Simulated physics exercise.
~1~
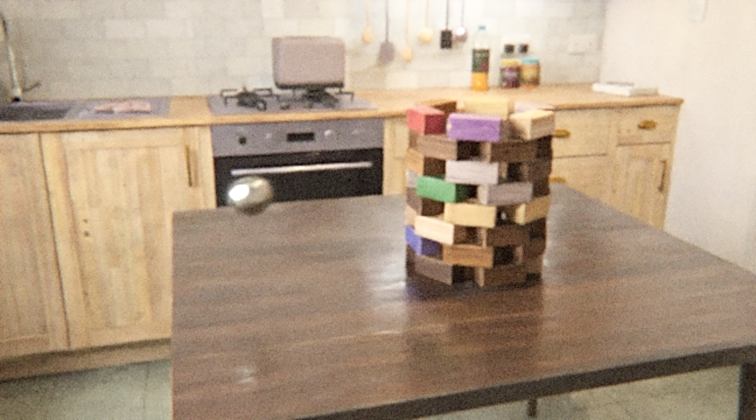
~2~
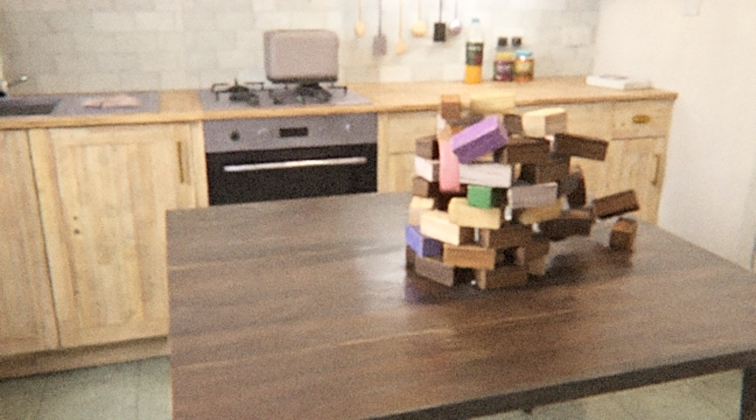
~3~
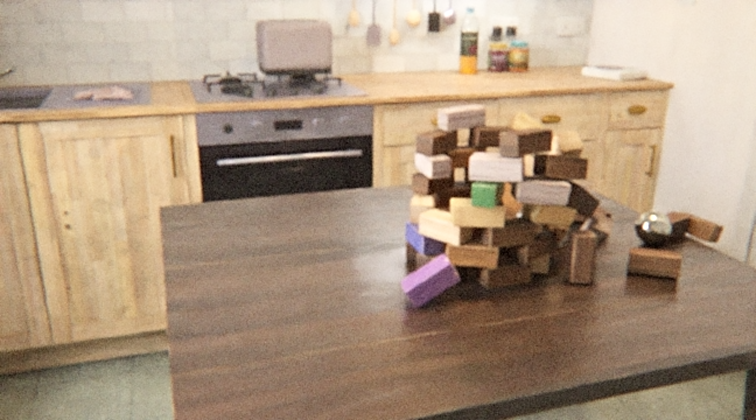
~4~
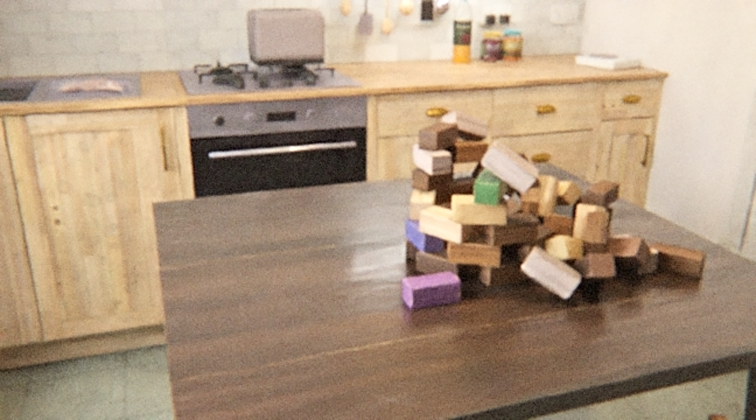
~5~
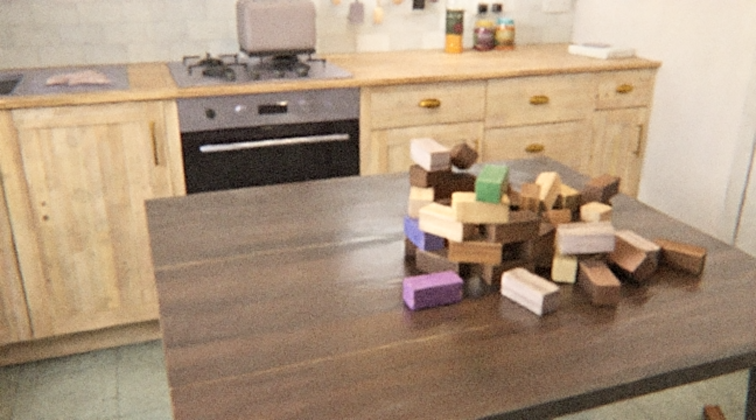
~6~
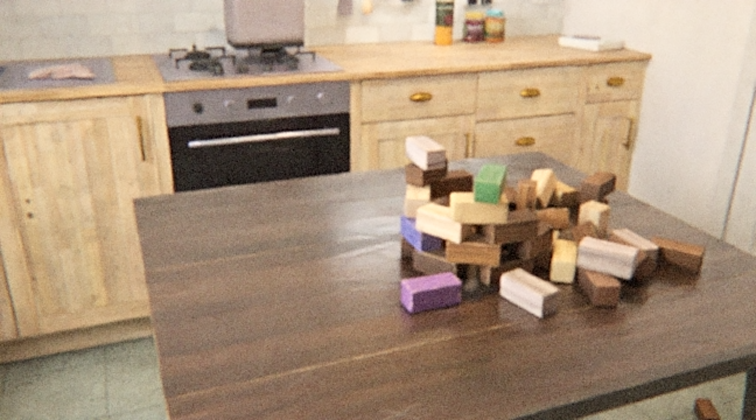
In a kitchen, a steel ball smashes into a wooden block tower, which partly collapses.
